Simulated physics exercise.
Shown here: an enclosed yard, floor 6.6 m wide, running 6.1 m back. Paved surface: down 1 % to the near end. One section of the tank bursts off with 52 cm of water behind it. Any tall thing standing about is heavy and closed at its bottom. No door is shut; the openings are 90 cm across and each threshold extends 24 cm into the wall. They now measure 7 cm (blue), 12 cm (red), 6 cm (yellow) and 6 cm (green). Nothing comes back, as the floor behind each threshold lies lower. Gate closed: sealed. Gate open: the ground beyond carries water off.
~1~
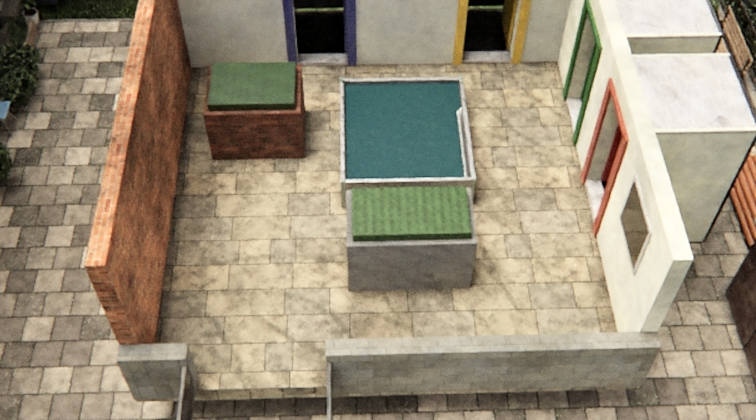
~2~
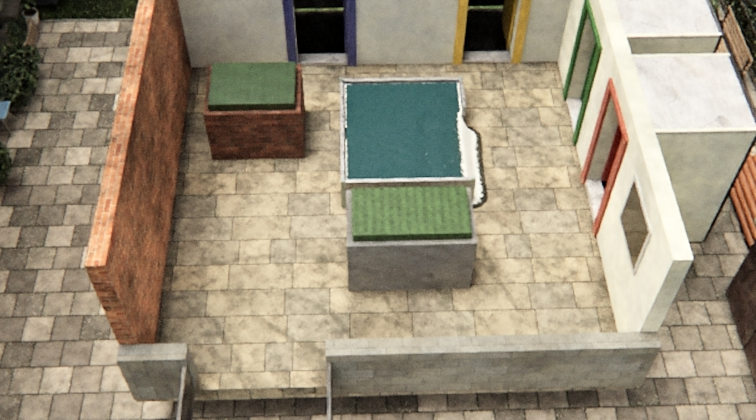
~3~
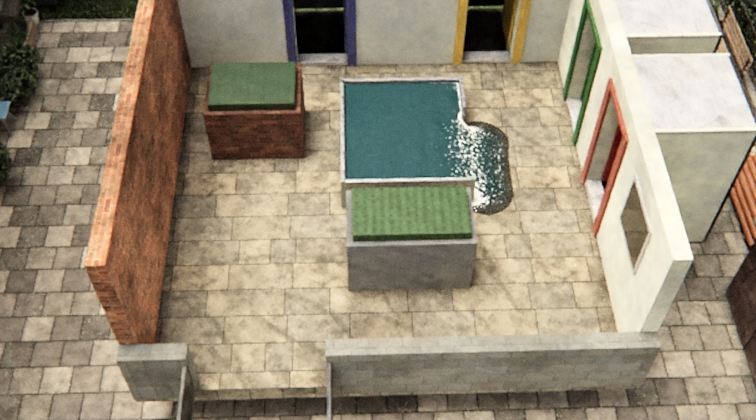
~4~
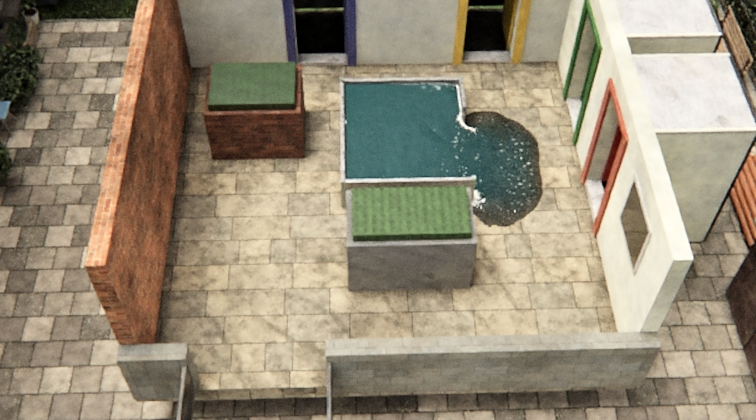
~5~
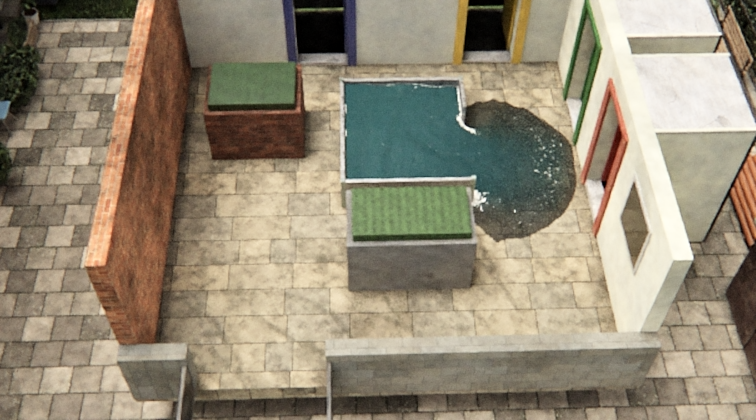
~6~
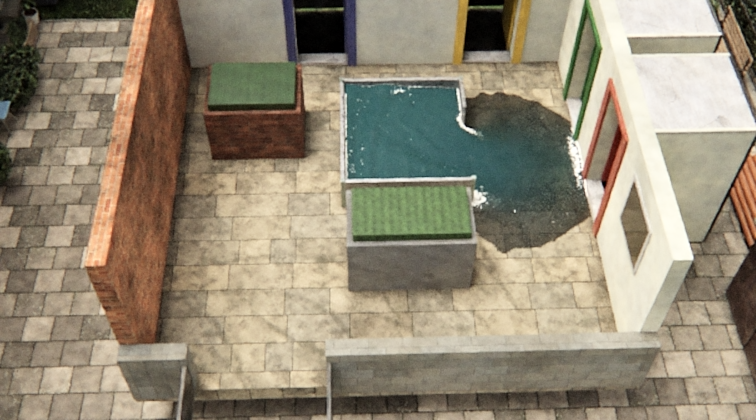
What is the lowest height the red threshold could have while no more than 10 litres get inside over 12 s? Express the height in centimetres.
28 cm.
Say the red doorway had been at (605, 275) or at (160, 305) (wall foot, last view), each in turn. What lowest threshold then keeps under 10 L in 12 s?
Around 11.5 and 9.0 cm respectively.
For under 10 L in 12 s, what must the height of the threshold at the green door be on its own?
Green - roughly 20 cm.
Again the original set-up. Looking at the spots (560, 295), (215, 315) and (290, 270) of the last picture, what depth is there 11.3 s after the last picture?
Close to 6, 7 and 2 cm, one after the other.
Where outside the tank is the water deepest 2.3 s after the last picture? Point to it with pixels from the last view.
Around pixel (617, 363).
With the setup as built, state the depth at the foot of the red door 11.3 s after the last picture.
About 5.0 cm.
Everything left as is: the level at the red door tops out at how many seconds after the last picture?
It peaks around 1.0 s.
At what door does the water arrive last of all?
Final door: Blue.
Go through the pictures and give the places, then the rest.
In the first picture, still water, 52 cm deep, in the tank at (405, 130); the red door at (603, 165) is dry.
In the second picture, water pours out at (465, 159) and has run 0.3 m, to (478, 149); about 10 cm deep outside, 52 cm at the back.
In the third picture, water pours out at (465, 160) and has run 0.7 m, to (504, 157); about 9 cm deep outside, 52 cm at the back.
In the fourth picture, water pours out at (465, 160) and has run 1.2 m, to (535, 167); about 8 cm deep outside, 52 cm at the back.
In the fifth picture, water pours out at (465, 160) and has run 1.8 m, to (569, 155); about 6 cm deep outside, 51 cm at the back.
In the sixth picture, the front is at (587, 207), 1.9 m from the gap at (465, 160); 4.4 m2 of floor is wet, 48 cm left at the back; water is at the red door at (603, 165).
Then, 0.7 s after the last picture water covers 20 % of the floor, deepest (36 cm) near (575, 166); 28 cm at the red door, 22 litres in over its 12 cm threshold.
Then, 2.3 s after the last picture water covers 30 % of the floor, deepest (30 cm) near (617, 363); 22 cm at the red door, 148 litres in over its 12 cm threshold.
Then, 11.3 s after the last picture water covers 95 % of the floor, deepest (8 cm) near (152, 375); 5 cm at the red door, 182 litres in over its 12 cm threshold.
At the red door as built, the water peaked near 29 cm, 1.1 s after the last picture.
With a threshold of 23.5 cm, 30 litres would have come in within the 12 s; with 31.5 cm, 2 litres. So under 10 litres takes about 28 cm.
